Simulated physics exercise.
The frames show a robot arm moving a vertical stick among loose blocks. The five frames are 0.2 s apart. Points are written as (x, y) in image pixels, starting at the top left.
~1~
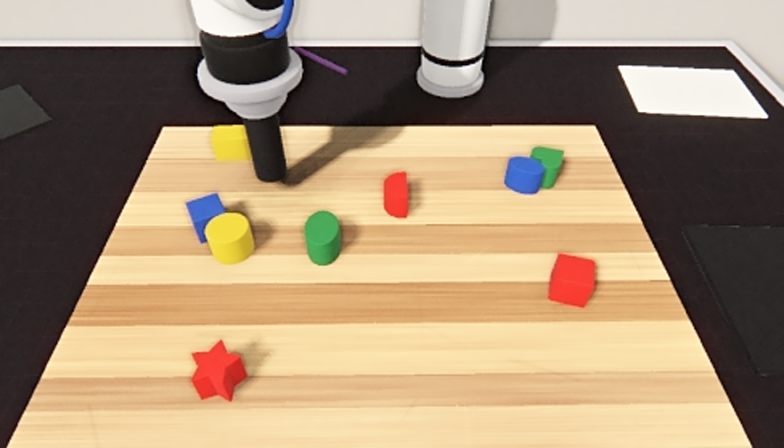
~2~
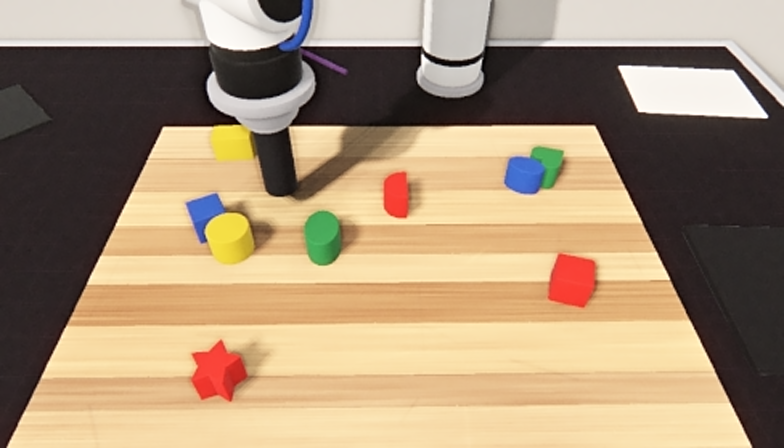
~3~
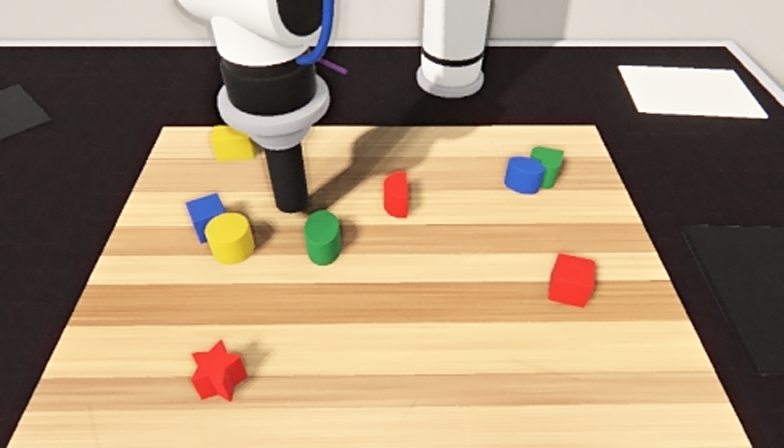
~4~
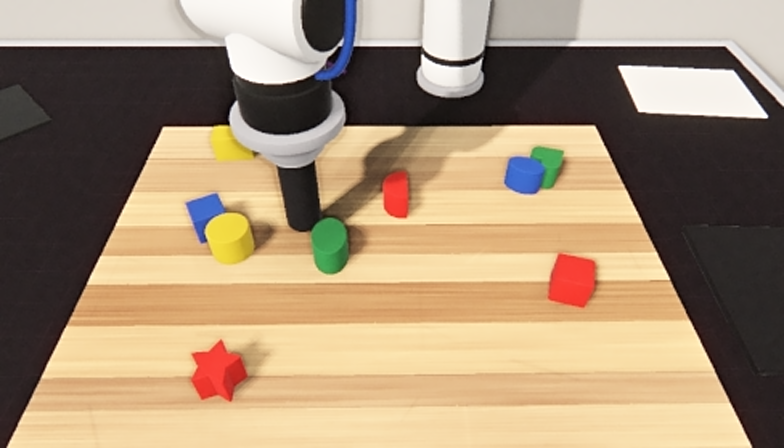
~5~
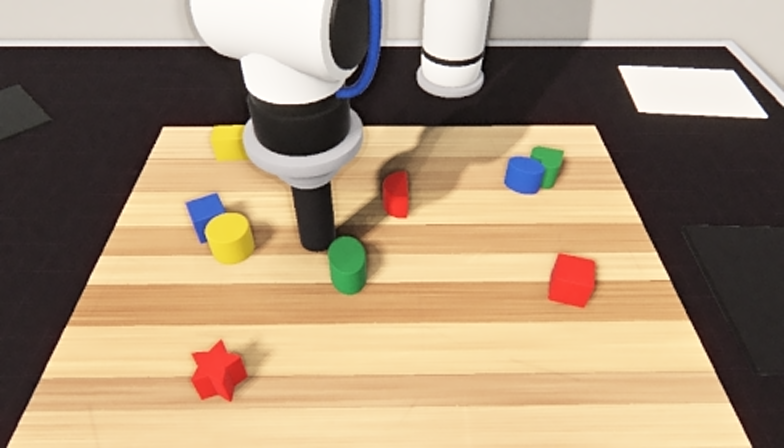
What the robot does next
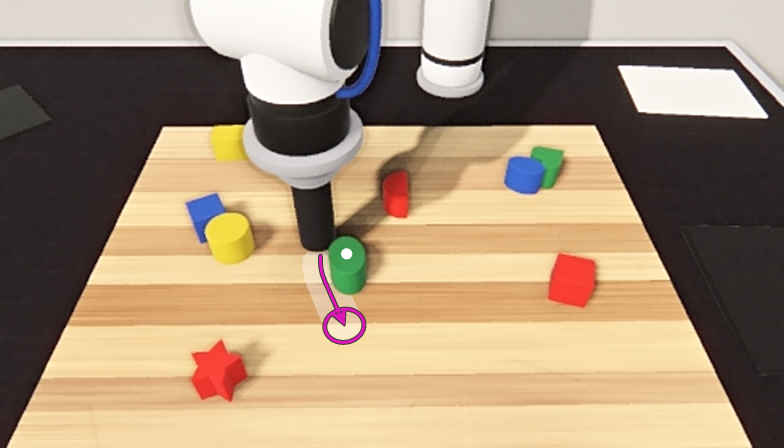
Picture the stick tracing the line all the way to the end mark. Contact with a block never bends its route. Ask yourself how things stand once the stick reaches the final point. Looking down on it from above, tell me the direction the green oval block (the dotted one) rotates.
Twists anticlockwise.
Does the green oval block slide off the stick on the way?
Yes.
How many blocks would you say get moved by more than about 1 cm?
The number of blocks that move over 1 cm is one.
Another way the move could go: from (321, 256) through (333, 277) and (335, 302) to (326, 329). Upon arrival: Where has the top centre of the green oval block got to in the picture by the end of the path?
At pixel (377, 287).
Drawn move, from (321, 256) through (324, 278) and (334, 301) to (344, 325); the dot is on the green oval block.
What follows on the original path. One third of the way, stick (322, 263); green oval block (361, 269), turned 25° anticlockwise.
Two thirds of the way, stick (332, 285); green oval block (377, 282), turned 60° anticlockwise.
At the end, stick (343, 309); green oval block (387, 289), turned 90° anticlockwise.
